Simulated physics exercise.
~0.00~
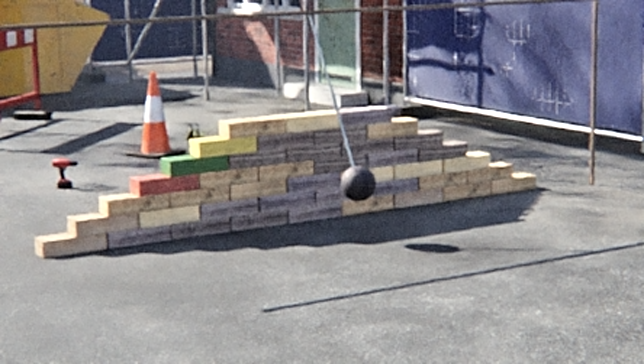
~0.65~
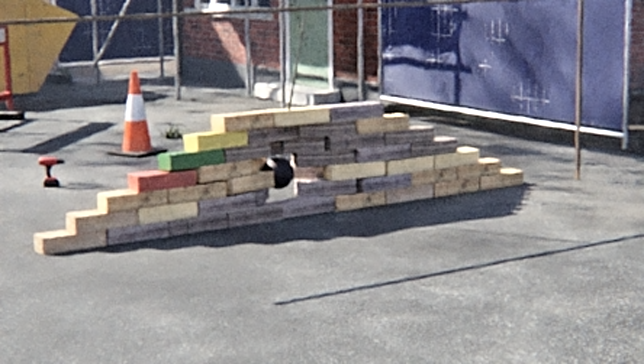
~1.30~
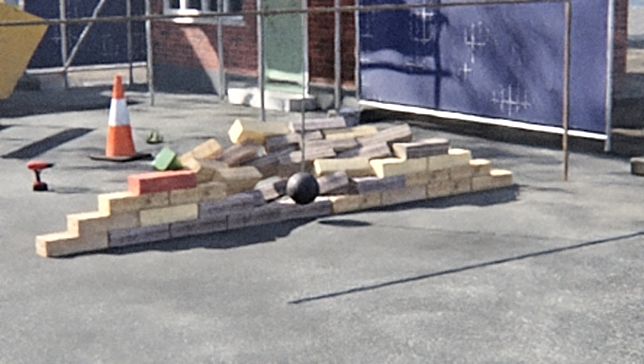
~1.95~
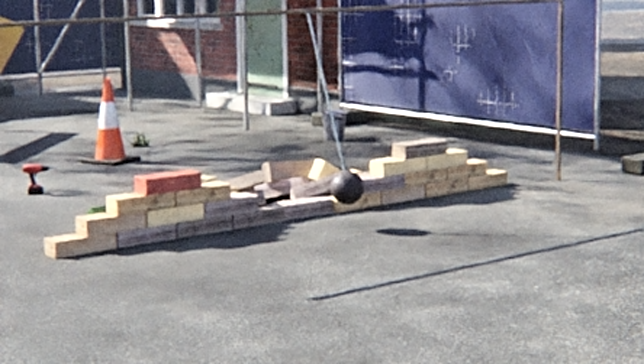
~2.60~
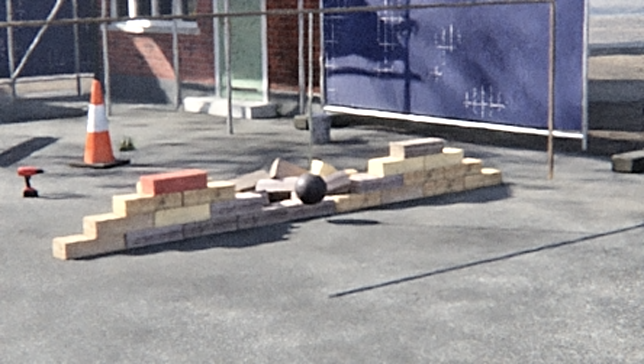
Iron ball swinging into a stepped wall of loose blocks, knocking down its middle and top, leaving the red block in place.
